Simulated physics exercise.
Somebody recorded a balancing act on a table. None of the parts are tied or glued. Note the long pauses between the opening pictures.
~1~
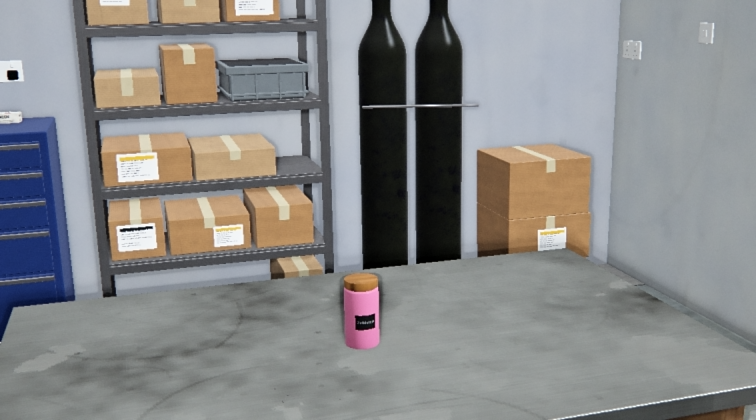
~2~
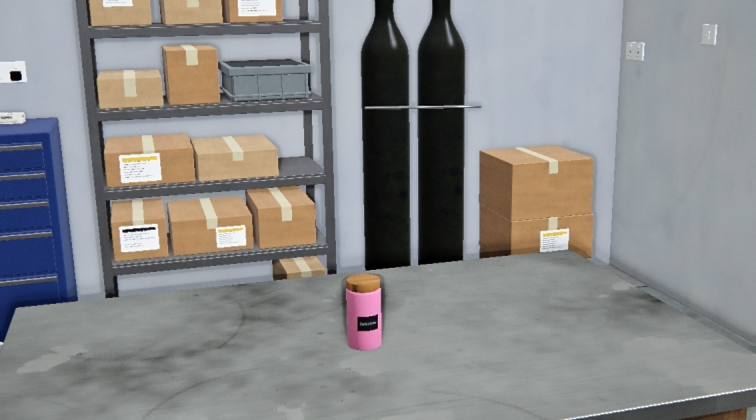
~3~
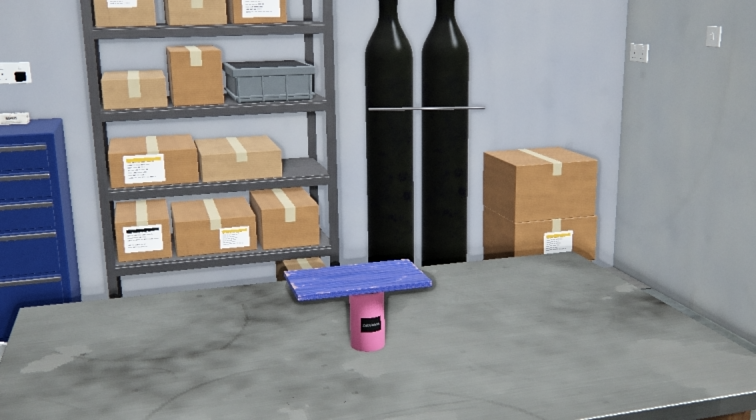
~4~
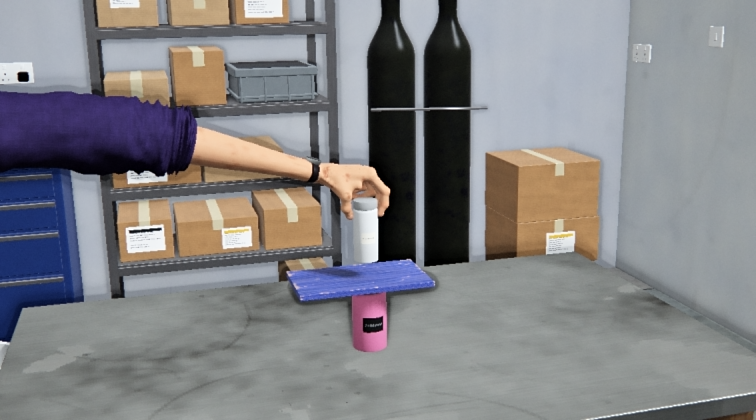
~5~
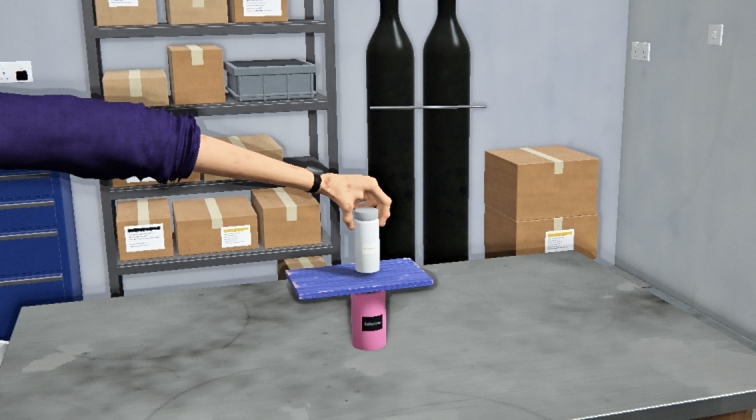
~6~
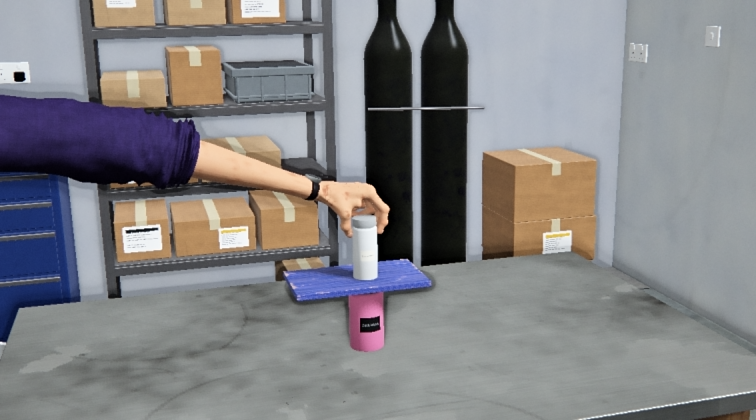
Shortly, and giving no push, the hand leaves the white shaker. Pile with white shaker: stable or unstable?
Stable.
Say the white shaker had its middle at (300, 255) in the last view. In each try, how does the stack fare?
Result: The stack tips over.
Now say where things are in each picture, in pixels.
In the first picture, the last thing is not in view yet.
In the second picture, the last thing is not in view yet.
In the third picture, the last thing is not in view yet; blue board (356, 279).
The fourth picture shows coming down; white shaker (366, 230); blue board (359, 279).
The fifth picture shows coming down; white shaker (367, 240); blue board (358, 278).
The sixth picture shows set down, still held; white shaker (365, 247); blue board (356, 279).
Then, 0.50 s later than the last frame, all is still.
Then, 1.30 s later than the last frame, white shaker resting near (365, 247).
When it is over, all 3 as before. End places, in pixels of the last picture, white shaker near (365, 247). The stack holds.
